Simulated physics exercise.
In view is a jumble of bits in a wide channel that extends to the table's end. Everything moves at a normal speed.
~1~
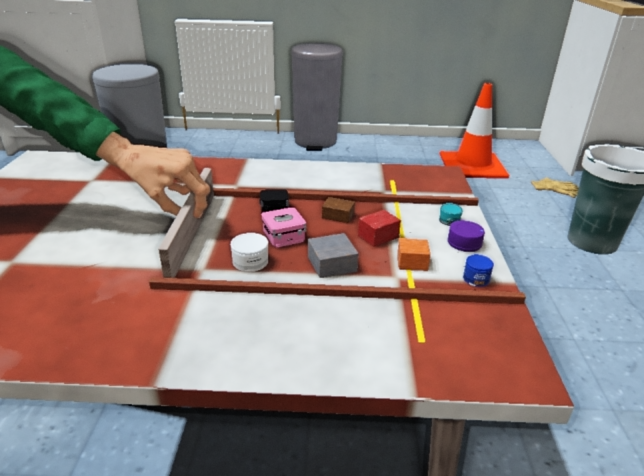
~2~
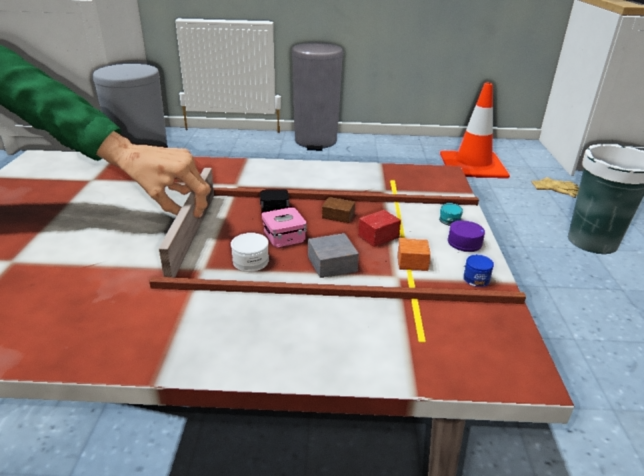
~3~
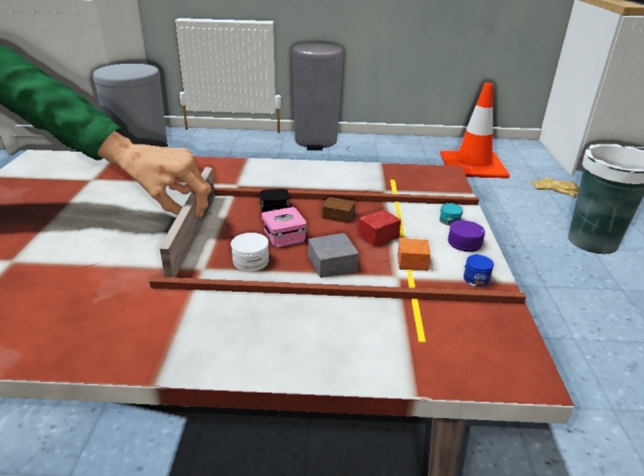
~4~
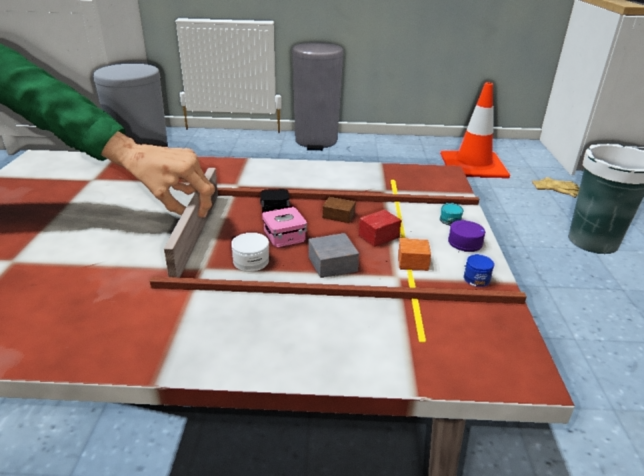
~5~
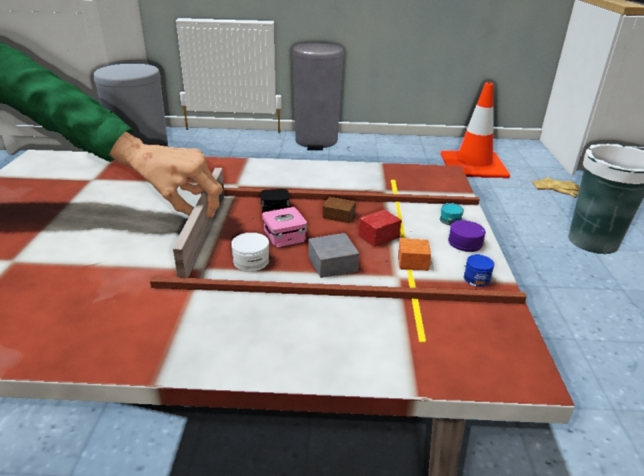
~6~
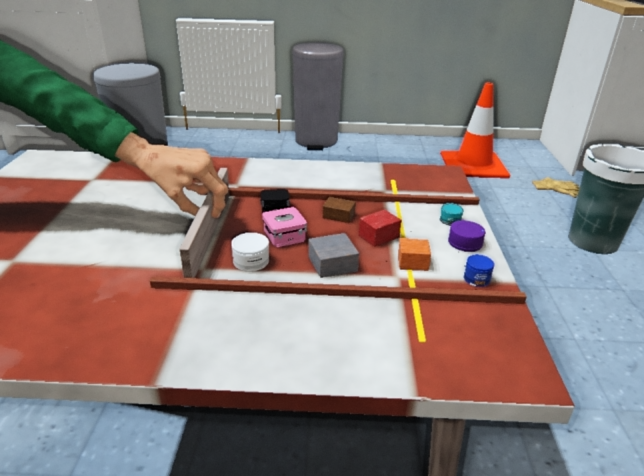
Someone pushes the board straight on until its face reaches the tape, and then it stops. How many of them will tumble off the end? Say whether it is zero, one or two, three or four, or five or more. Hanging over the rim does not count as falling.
Well, what drops off the end works out to none of them.
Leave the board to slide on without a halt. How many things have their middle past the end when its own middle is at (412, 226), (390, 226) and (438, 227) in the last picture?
In order of the places given, that's 1, 0 and 4.
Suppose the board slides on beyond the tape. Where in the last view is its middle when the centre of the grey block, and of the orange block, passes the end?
The middle is at (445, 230) when it's the grey block, and at (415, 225) when it's the orange block.
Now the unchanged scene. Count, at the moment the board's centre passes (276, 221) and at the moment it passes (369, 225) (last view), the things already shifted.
Well, it's 3 at the first one and 7 at the second.
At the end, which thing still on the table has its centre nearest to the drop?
It would be the purple lid.
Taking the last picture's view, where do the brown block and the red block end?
First (442, 213), then (460, 231).
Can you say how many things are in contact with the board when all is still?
All in all, 3.
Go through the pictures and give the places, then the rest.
In the first picture, purple lid (466, 236); blue tub (478, 271); turquoise pot (451, 215); board (190, 218); tape (404, 242).
In the second picture, blue tub (478, 270); grey block (333, 255).
In the third picture, turquoise pot (451, 214); board (191, 218).
In the fourth picture, purple lid (467, 236); brown block (339, 210).
In the fifth picture, blue tub (479, 270); pink case (284, 227).
In the sixth picture, purple lid (467, 236); blue tub (479, 270); turquoise pot (451, 214); board (208, 218); tape (404, 242).
Soon after, none off yet; purple lid at rest near (467, 236); blue tub at rest near (479, 270); turquoise pot at rest near (451, 214).
At rest, the number that fall off is zero.
